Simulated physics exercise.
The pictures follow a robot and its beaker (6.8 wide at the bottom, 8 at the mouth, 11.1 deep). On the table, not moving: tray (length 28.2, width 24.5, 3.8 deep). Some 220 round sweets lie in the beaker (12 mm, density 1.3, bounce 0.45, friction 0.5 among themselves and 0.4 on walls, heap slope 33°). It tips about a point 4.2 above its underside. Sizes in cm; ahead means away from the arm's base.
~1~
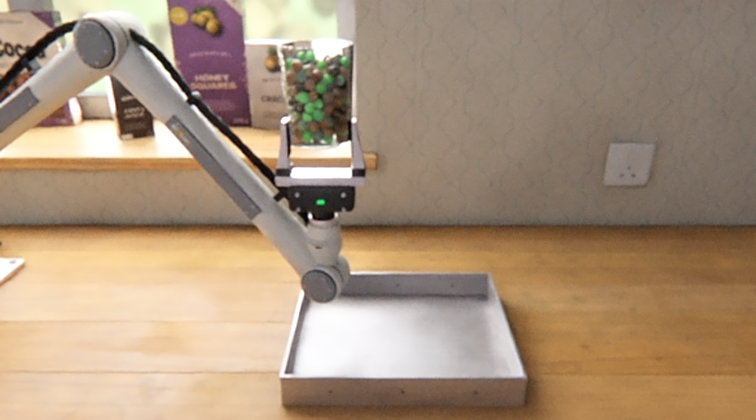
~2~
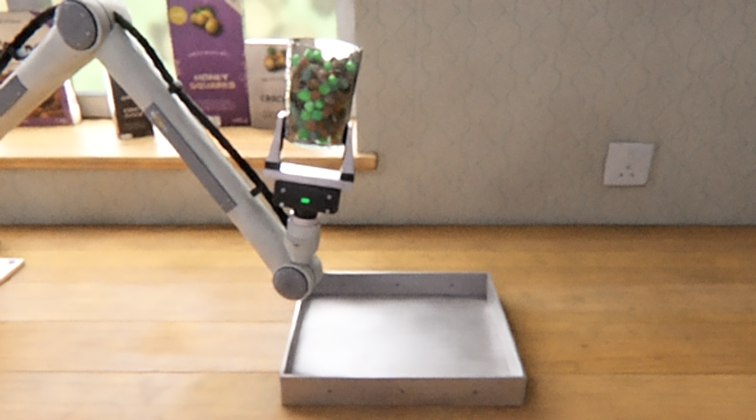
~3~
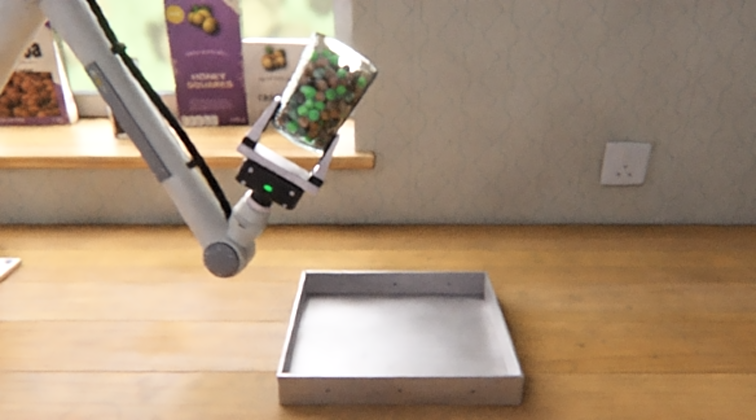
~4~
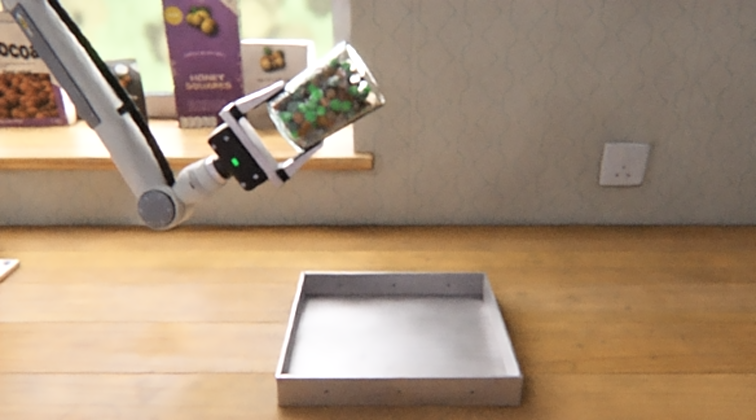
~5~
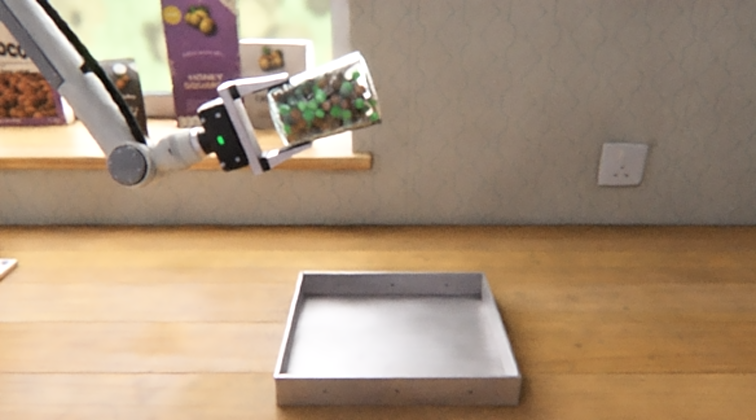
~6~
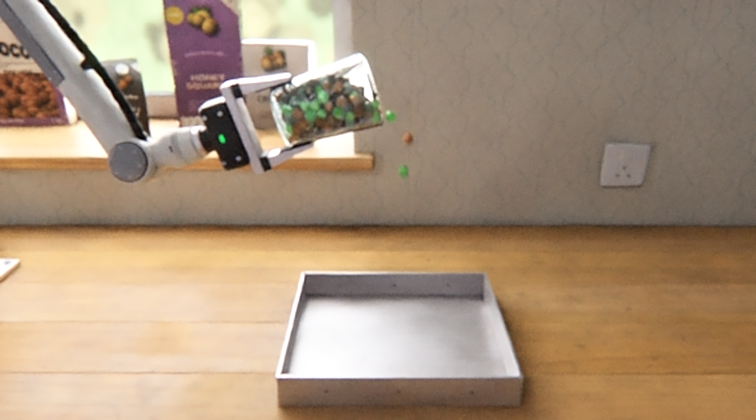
In a room with a pale patterned wall, a still camera faces a wooden table, with cereal boxes on a windowsill at left and a socket at right. A white robot arm grips a clear beaker of green and brown sweets above an empty grey tray. The arm swings leftward at its lower joint, tilting the beaker rightward past halfway, and a few sweets drop from its mouth.
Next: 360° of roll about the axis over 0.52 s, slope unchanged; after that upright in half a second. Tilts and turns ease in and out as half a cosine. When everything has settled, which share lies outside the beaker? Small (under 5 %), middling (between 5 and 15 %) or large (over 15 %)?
Share outside the beaker: Middling (between 5 and 15 %).
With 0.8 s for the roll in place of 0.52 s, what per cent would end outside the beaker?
In that case some 15 per cent.
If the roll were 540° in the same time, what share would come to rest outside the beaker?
Then about 5 per cent.
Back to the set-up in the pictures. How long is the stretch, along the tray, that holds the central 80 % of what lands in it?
Roughly 14 cm.
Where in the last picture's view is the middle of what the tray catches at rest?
Near (438, 319).
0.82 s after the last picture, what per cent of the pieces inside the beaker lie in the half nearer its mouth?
Some 45 per cent.
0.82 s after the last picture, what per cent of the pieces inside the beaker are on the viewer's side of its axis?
Some 50 per cent.
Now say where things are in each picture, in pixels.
The first picture shows beaker middle at (318, 95), upright; upper third of the load around (317, 75), from x 290 to 345, top at y 55; 225 in the beaker.
The second picture shows beaker middle at (320, 95), tipped 9°; upper third of the load around (319, 74), from x 290 to 350, top at y 50.
The third picture shows beaker middle at (321, 96), tipped 32°; upper third of the load around (325, 78), from x 280 to 360, top at y 50.
The fourth picture shows beaker middle at (324, 101), tipped 57°; upper third of the load around (329, 85), from x 275 to 365, top at y 60.
The fifth picture shows beaker middle at (324, 103), tipped 72°; upper third of the load around (326, 91), from x 275 to 375, top at y 75.
The sixth picture shows beaker middle at (326, 103), tipped 73°; upper third of the load around (322, 93), from x 280 to 410, top at y 80; 223 in the beaker, 2 in flight or on a rim.
Then, 0.41 s after the last picture, tipped 73°, highest piece 37 above the table; 214 in the beaker, 5 in the tray, 6 in flight or on a rim.
Then, 0.82 s after the last picture, tipped 26°, highest piece 38 above the table; 207 in the beaker, 14 in the tray, 4 in flight or on a rim.
Then, 1.22 s after the last picture, upright, highest piece 39 above the table; 207 in the beaker, 18 in the tray.
Then, 1.92 s after the last picture, upright, highest piece 39 above the table; 207 in the beaker, 17 in the tray, 1 on the table or floor.
Final count, 207 in the beaker, 17 in the tray, 1 on the table or floor. That is 8 % outside the beaker.
